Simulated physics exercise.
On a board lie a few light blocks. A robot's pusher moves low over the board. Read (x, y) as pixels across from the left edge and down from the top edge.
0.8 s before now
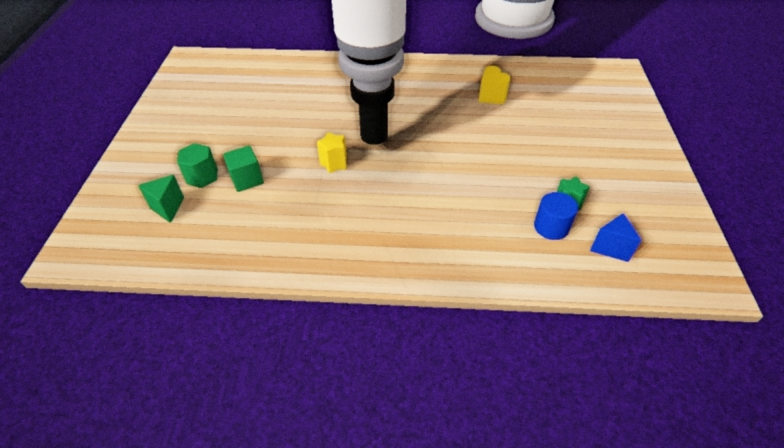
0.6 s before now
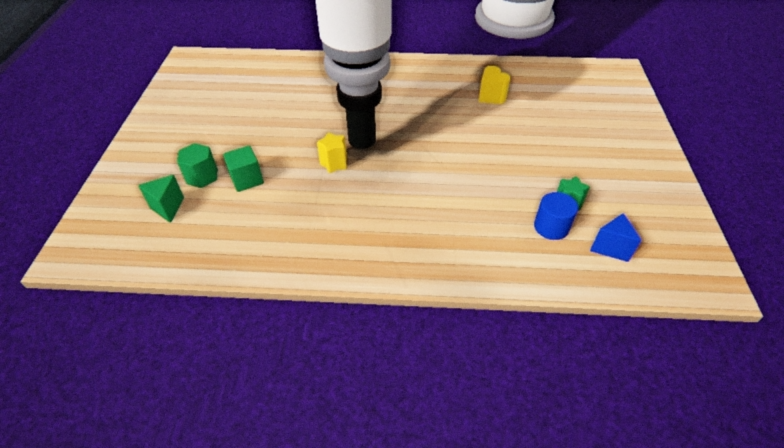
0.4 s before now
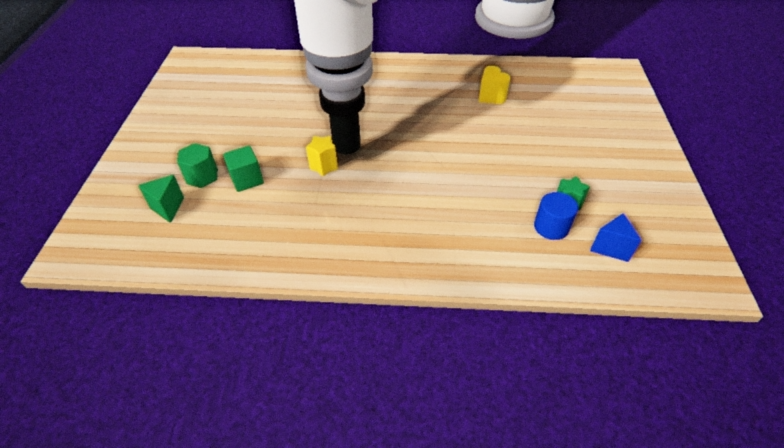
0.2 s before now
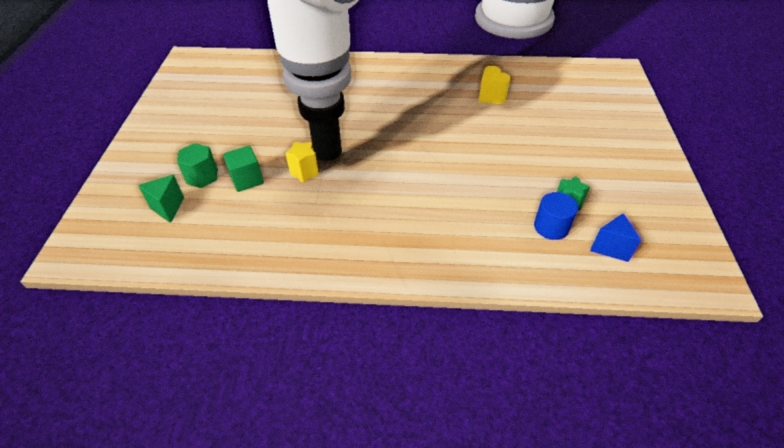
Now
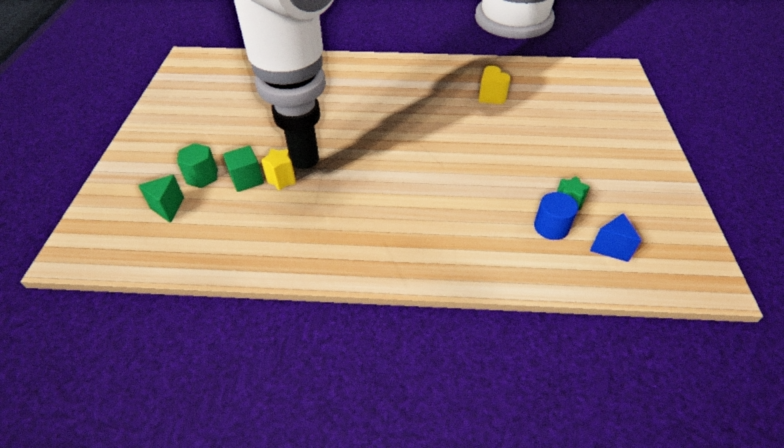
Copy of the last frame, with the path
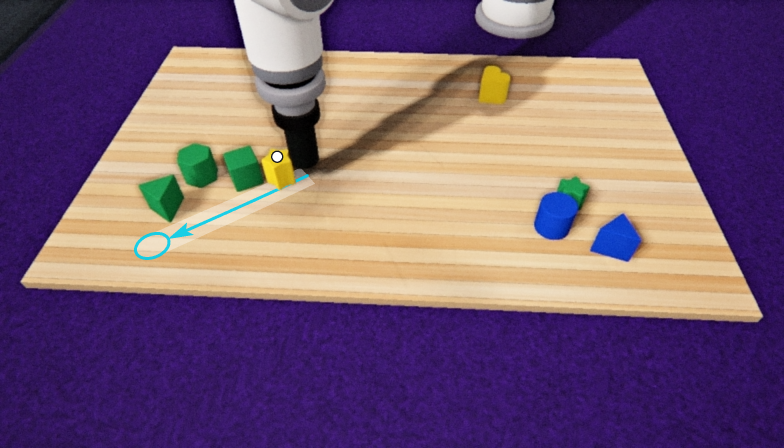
A white and grey robot arm with a black tip reaches down over a light striped wooden board on purple cloth, seen from above at an angle by a still camera. Three green blocks sit at left, a yellow star-shaped block beside the tip, another yellow block behind, and two blue blocks and a green star at right. The tip moves left and slightly nearer, meets the star-shaped block and pushes it close to the green square.
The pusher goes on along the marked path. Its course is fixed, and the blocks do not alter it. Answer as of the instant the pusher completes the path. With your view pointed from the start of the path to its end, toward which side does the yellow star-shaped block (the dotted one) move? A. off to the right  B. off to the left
A: Off to the right.
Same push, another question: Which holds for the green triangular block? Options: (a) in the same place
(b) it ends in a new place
I choose b.
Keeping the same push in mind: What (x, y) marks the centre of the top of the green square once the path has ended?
I'd guess (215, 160).
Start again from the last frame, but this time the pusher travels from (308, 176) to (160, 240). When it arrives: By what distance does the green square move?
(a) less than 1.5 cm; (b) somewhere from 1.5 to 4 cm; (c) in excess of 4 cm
The answer is b.
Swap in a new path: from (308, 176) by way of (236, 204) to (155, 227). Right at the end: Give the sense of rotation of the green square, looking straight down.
Clockwise from above.
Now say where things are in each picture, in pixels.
Lower end of the pusher at (374, 136), tops of blocks, green triangular block at (157, 186), green hexagon at (193, 153), green square at (240, 157), yellow star-shaped block at (332, 141), in the first picture.
Pusher at (362, 140), blocks as before, in the second picture.
Pusher at (347, 146), yellow star-shaped block at (321, 143), in the third picture.
Pusher at (328, 152), yellow star-shaped block at (301, 149), in the fourth picture.
Pusher at (305, 160), green triangular block at (157, 186), green hexagon at (193, 153), green square at (240, 157), yellow star-shaped block at (277, 157), in the fifth picture.
The drawn path runs from (308, 176) directly to (152, 246); the dot is on the yellow star-shaped block.
What follows on the original path. One third of the way, pusher at (256, 182); green hexagon at (189, 152); green square at (216, 160), turned 75° clockwise; yellow star-shaped block at (226, 179).
Two thirds of the way, pusher at (201, 206); green triangular block at (154, 187), turned 15° clockwise; green hexagon at (189, 151); green square at (215, 161), turned 75° clockwise; yellow star-shaped block at (169, 200).
At the end, pusher at (143, 230); green triangular block at (146, 188), turned 55° clockwise; green hexagon at (189, 151); green square at (215, 161), turned 75° clockwise; yellow star-shaped block at (114, 217), turned 30° clockwise.
